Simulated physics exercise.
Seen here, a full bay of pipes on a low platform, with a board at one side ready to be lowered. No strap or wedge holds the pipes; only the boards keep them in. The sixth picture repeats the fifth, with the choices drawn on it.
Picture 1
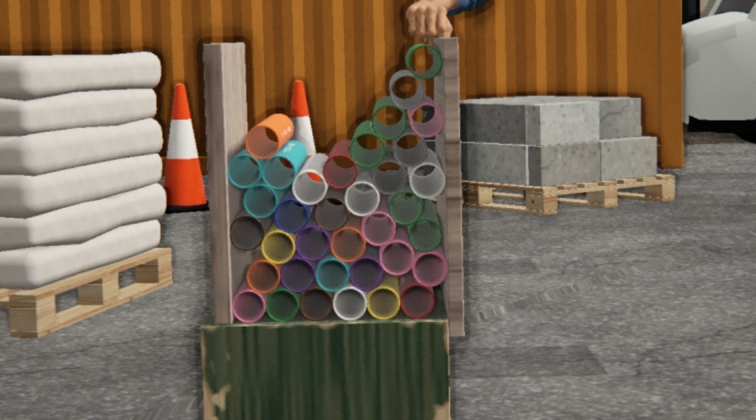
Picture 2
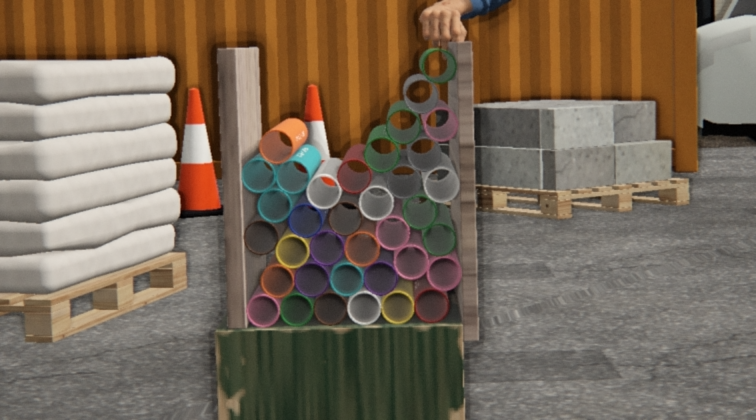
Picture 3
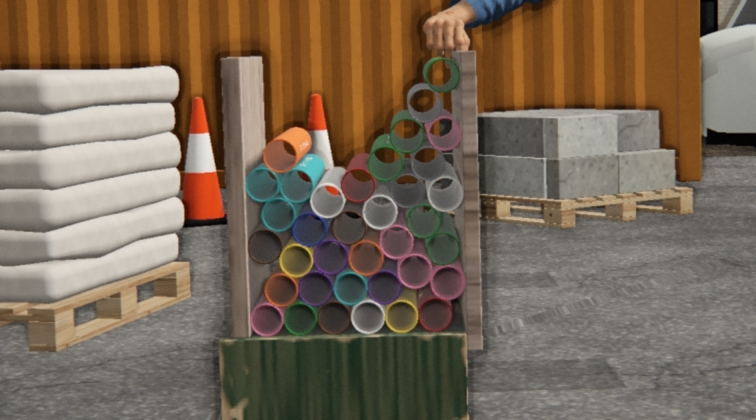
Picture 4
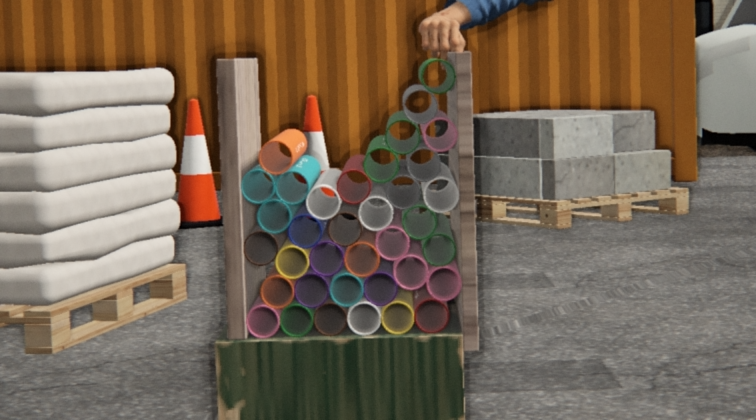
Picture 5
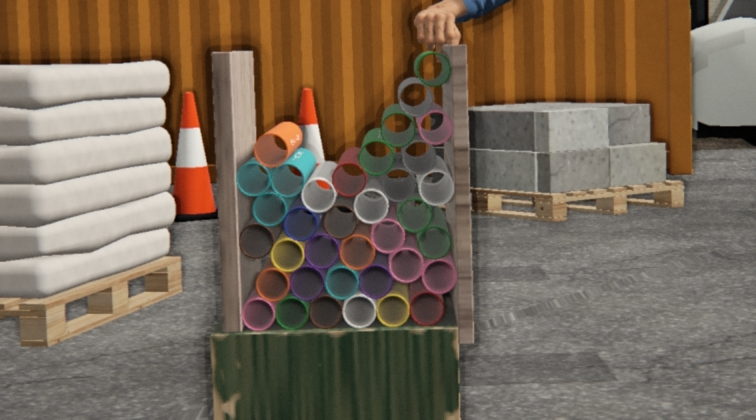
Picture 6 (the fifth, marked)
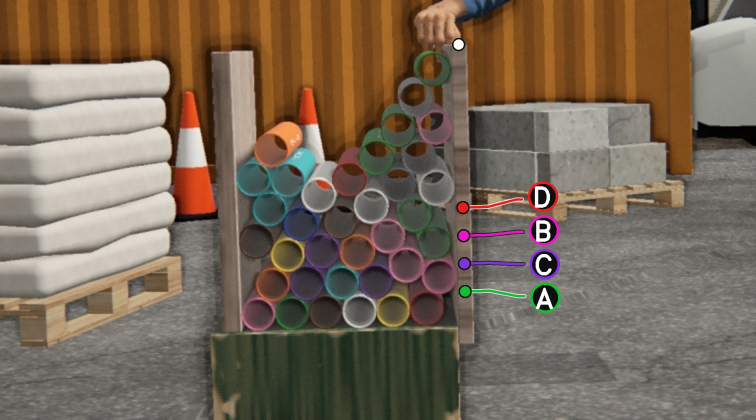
A hand gripped the top of the right-hand board beside a stack of colourful pipes, and the whole view swayed slightly while the pipes stayed in place between the two upright boards.
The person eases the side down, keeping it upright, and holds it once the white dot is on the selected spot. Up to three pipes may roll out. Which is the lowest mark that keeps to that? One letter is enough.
It can be let down to D.
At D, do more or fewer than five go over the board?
Fewer than five.
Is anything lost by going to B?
At B: Yes.
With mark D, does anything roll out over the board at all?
At D: Yes.
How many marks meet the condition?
One of them.
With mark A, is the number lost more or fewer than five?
At A, more than five.
On the marked copy, A at (465, 292); B at (464, 236); C at (464, 263); D at (463, 208); the white dot at (458, 45).
Taking D. A third of the way, top of the board (453, 114).
Two thirds of the way, top of the board (455, 192).
When it is over, top of the board (455, 207), three out over the board.
As for the rest, A more than three out over the board; B more than three out over the board; C more than three out over the board.
